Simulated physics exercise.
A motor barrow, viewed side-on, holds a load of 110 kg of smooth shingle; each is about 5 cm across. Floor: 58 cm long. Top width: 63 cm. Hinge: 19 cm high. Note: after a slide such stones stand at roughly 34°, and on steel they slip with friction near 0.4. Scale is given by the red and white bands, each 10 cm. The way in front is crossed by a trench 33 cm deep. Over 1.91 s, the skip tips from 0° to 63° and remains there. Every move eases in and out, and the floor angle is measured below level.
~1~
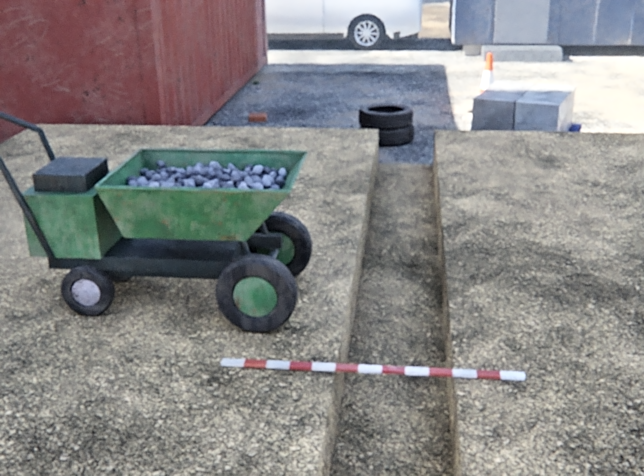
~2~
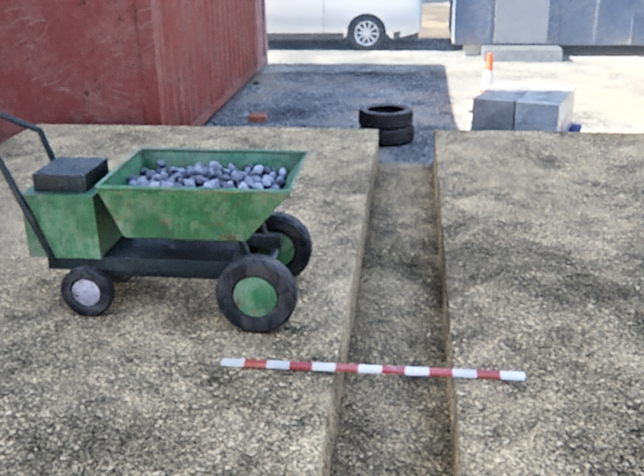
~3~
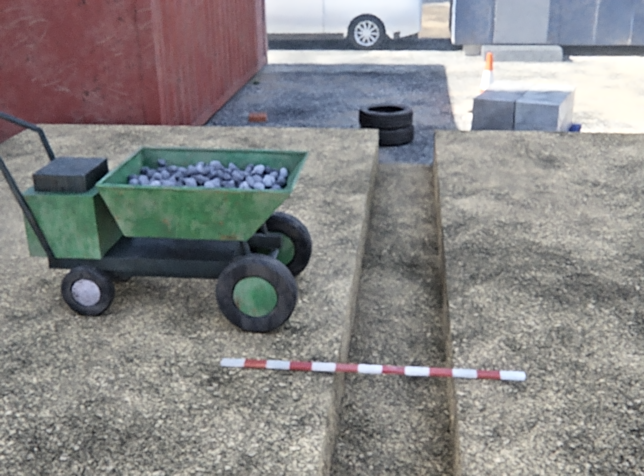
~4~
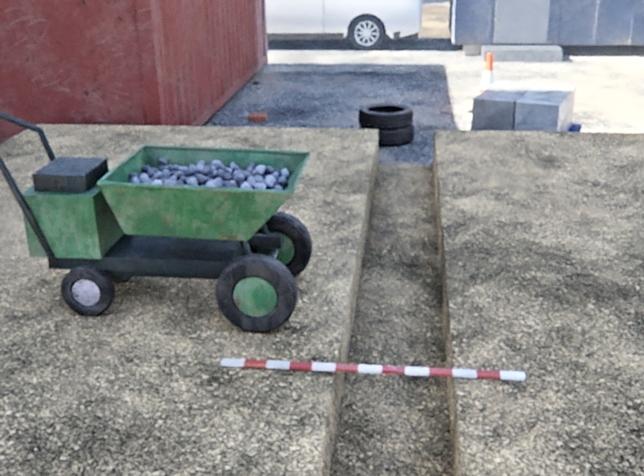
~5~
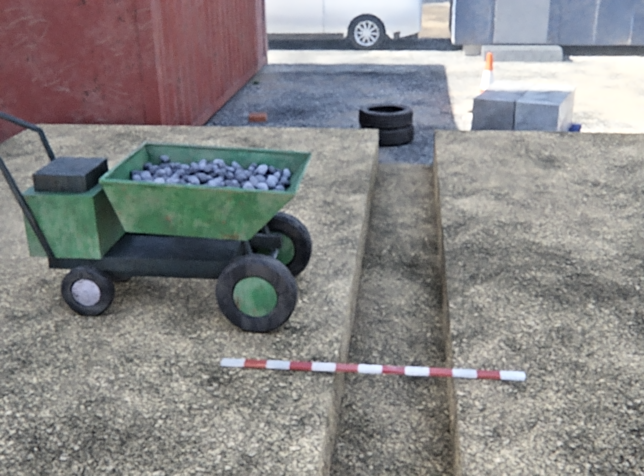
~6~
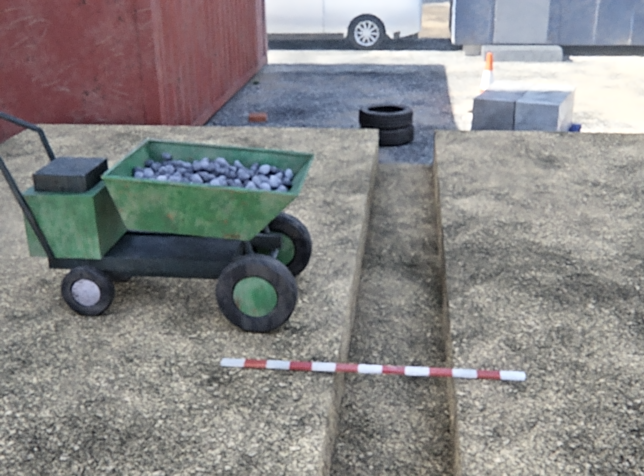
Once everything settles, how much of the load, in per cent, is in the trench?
Once it settles, about 98 per cent of the load is there.
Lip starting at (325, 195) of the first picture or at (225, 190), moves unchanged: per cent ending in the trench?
Roughly 70 in a hundred from the first, 95 in a hundred from the second.
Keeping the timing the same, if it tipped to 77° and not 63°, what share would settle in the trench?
Expect roughly 100 per cent.
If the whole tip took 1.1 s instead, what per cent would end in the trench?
With that change, it comes to around 90 per cent.
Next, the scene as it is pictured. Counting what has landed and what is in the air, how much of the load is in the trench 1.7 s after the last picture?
At that moment: Approx. 50 %.
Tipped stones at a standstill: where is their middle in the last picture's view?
Their middle ends up near (412, 354).
Then, 1.1 s after the last picture the floor is at 53°, 100 % in the skip; the foremost stones are at (373, 230).
Then, 1.7 s after the last picture the floor is at 63°, 48 % in the skip, 51 % in the trench, 1 % past the trench; the foremost stones are at (461, 300).
Then, 2.1 s after the last picture the floor is at 63°, 23 % in the skip, 75 % in the trench, 2 % past the trench; the foremost stones are at (500, 300).
Then, 4.0 s after the last picture the floor is at 63°, 0 % in the skip, 98 % in the trench, 2 % past the trench; the foremost stones are at (523, 300).
